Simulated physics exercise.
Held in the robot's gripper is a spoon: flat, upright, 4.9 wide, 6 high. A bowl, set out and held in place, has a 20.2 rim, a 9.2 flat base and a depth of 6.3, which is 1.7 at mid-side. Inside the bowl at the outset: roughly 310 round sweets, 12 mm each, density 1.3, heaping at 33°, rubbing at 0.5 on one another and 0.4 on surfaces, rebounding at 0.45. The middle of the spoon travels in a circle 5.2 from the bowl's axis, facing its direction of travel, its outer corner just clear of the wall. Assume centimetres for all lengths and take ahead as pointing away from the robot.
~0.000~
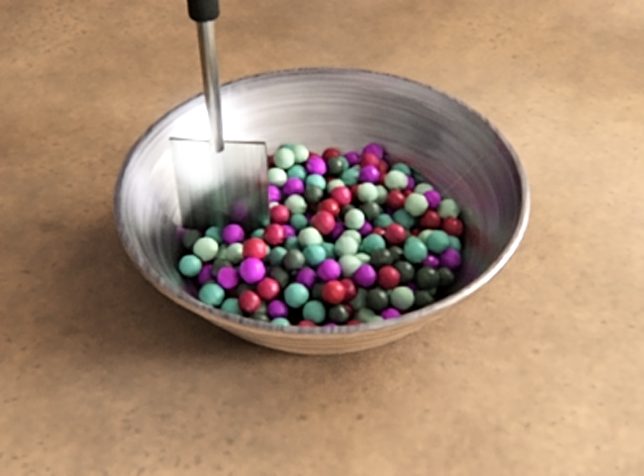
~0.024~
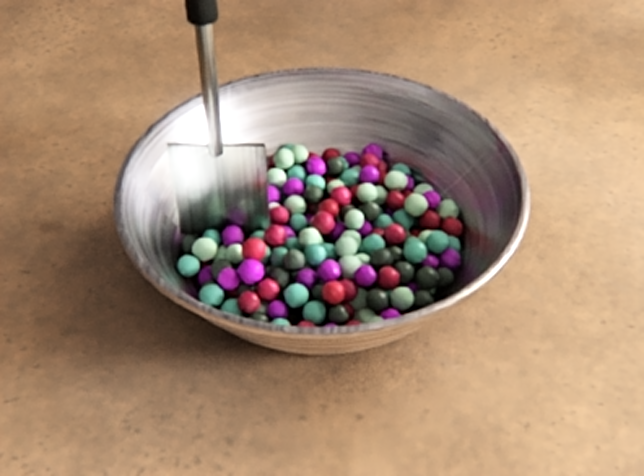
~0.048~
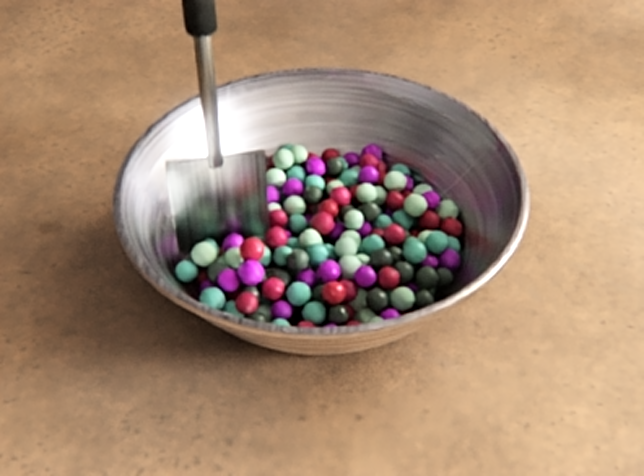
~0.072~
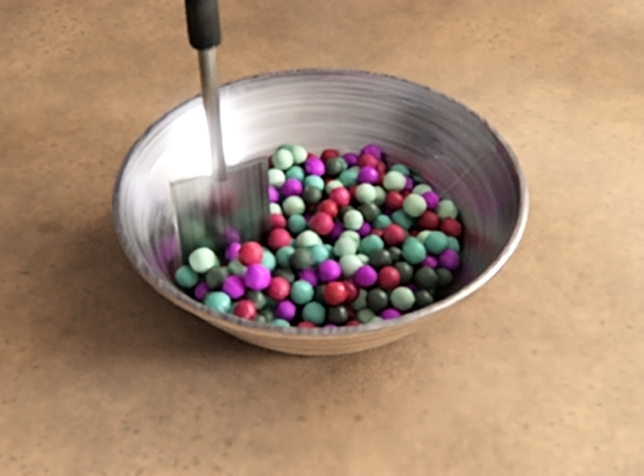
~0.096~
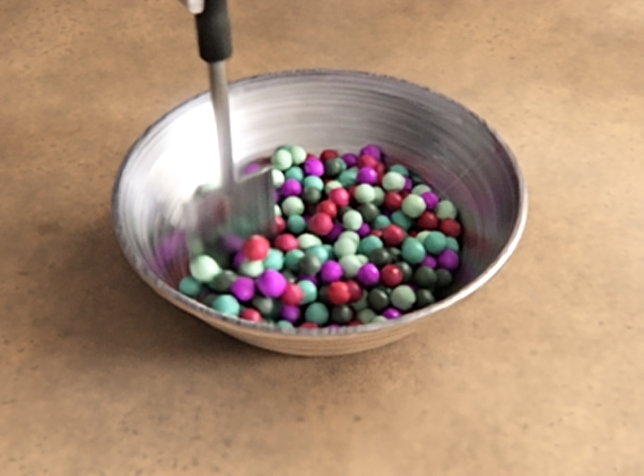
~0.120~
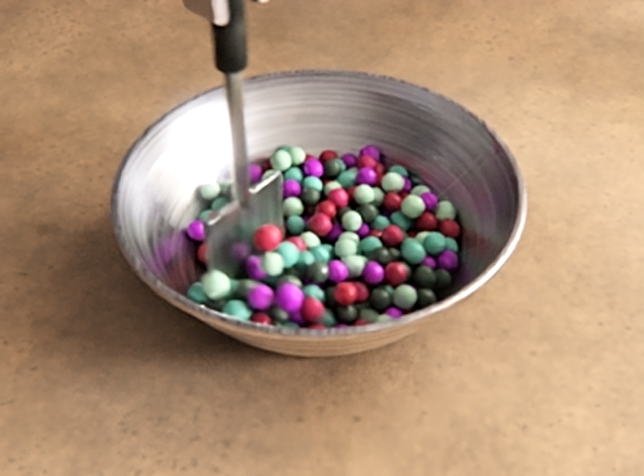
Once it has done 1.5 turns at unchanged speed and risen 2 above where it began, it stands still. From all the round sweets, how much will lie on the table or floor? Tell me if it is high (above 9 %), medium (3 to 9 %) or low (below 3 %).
It is medium, 3 to 9 %.
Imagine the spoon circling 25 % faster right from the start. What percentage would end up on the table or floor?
10 %.
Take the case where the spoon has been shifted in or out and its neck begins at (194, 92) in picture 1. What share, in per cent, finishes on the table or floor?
It comes to around 0 percent.
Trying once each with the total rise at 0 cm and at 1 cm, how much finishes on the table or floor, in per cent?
It comes to about 15 per cent and about 10 per cent.
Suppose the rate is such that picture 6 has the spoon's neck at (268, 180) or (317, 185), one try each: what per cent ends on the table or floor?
Around 10 and 25 percent, in that order.
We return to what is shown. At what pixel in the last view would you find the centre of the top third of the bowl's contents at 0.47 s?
Near (335, 151).
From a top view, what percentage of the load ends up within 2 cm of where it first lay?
Roughly 40 per cent.
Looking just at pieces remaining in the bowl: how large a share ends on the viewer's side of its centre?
About 50 %.
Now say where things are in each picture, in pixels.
In the first frame, spoon neck at (215, 116), 0° round; upper third of the load around (327, 232), from x 190 to 450, top at y 155; 310 in the bowl.
In the second frame, spoon neck at (213, 119), 4° round; upper third of the load around (327, 236), from x 190 to 450, top at y 155.
In the third frame, spoon neck at (212, 131), 15° round; upper third of the load around (322, 239), from x 185 to 450, top at y 155.
In the fourth frame, spoon neck at (216, 145), 28° round; upper third of the load around (315, 243), from x 185 to 450, top at y 155.
In the fifth frame, spoon neck at (226, 158), 41° round; upper third of the load around (316, 246), from x 190 to 450, top at y 155.
In the sixth frame, spoon neck at (241, 170), 54° round; upper third of the load around (317, 248), from x 200 to 450, top at y 155; 310 in the bowl.
By 0.47 s, 244° round, highest piece 9 above the table; 299 in the bowl, 4 on the table or floor, 7 in flight or on the tool.
By 0.82 s, 74° round, highest piece 7 above the table; 293 in the bowl, 17 on the table or floor.
By 1.20 s, 180° round, highest piece 4 above the table; 293 in the bowl, 17 on the table or floor.
By 1.90 s, 180° round, highest piece 4 above the table; 293 in the bowl, 17 on the table or floor.
Final count, 293 in the bowl, 17 on the table or floor. That is 5 % on the table or floor.
